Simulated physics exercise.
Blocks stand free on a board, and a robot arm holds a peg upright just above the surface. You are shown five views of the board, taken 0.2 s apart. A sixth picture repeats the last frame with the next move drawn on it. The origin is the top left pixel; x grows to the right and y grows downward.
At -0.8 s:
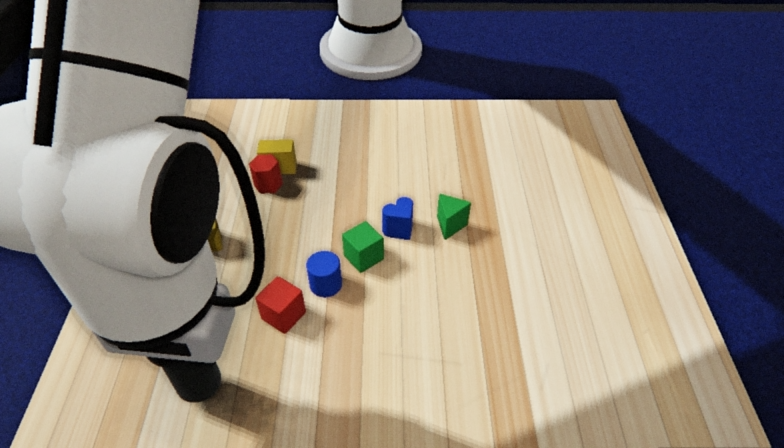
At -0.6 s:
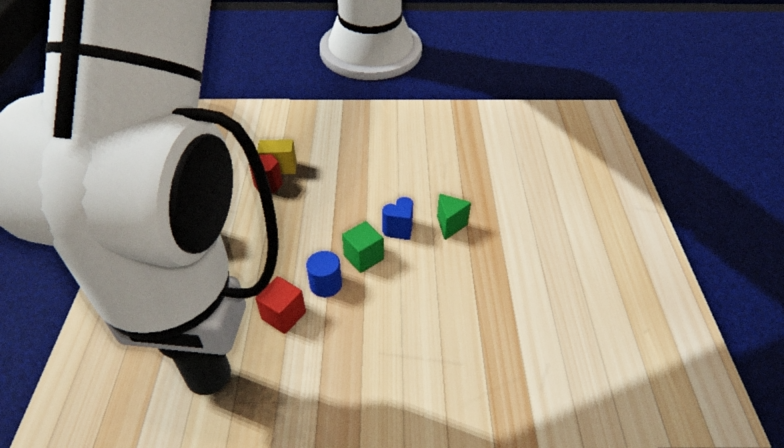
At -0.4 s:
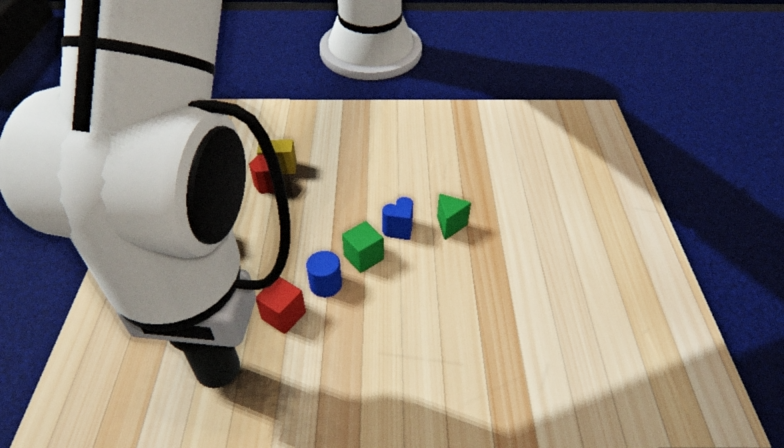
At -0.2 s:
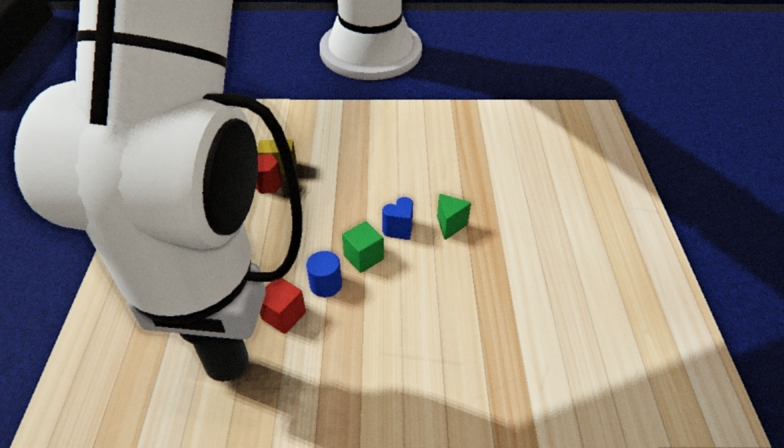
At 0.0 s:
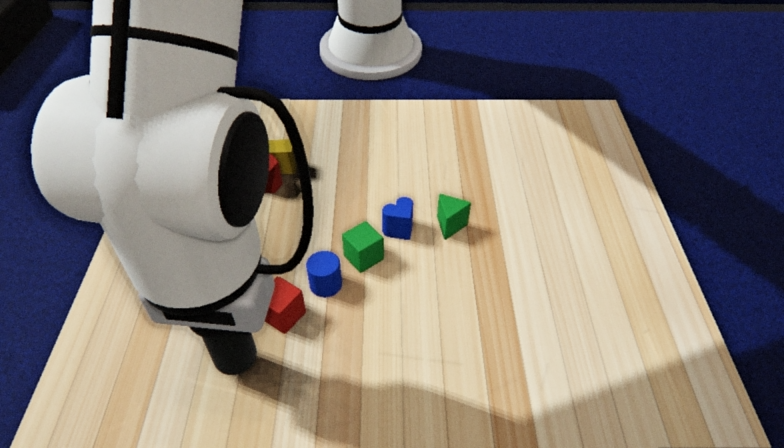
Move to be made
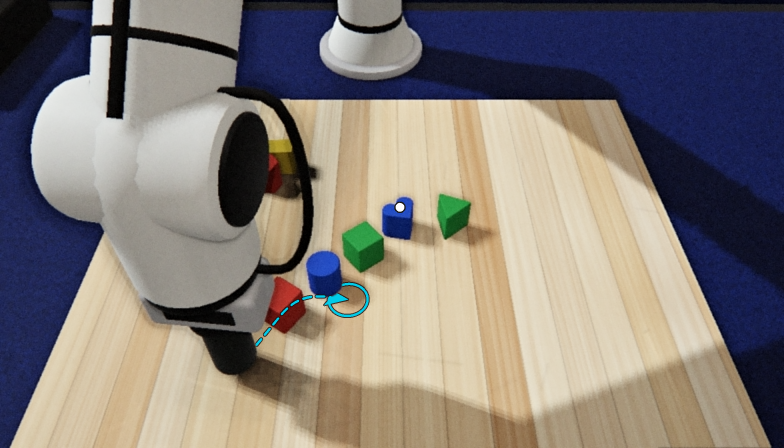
White robot arm holding a dark peg moving slowly right and slightly away across a wooden board, coloured blocks staying nearly still.
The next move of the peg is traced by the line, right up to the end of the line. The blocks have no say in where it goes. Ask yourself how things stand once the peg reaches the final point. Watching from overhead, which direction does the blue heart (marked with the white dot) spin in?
Twists clockwise.
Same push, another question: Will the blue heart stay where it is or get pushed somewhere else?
At the end of the path, it will have moved.
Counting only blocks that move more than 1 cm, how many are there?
Three or more shift.
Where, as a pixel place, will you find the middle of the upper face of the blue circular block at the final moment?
I think it will end close to (375, 228).
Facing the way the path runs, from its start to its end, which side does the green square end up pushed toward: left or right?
Out to the left.
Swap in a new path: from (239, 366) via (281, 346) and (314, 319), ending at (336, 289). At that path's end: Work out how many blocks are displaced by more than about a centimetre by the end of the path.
By the end of the path, two blocks have moved more than about a centimetre.
The line goes from (239, 366) via (270, 329) and (303, 299), ending at (348, 300); the dot is on the blue heart.
What follows on the original path. One third of the way, peg (268, 318); red square (290, 281).
Two thirds of the way, peg (302, 288); red square (324, 253); blue circular block (355, 240); green square (380, 224).
At the end, peg (347, 289); red square (358, 250), turned 20° anticlockwise; blue circular block (375, 228); green square (391, 208); blue heart (413, 196), turned 30° clockwise.
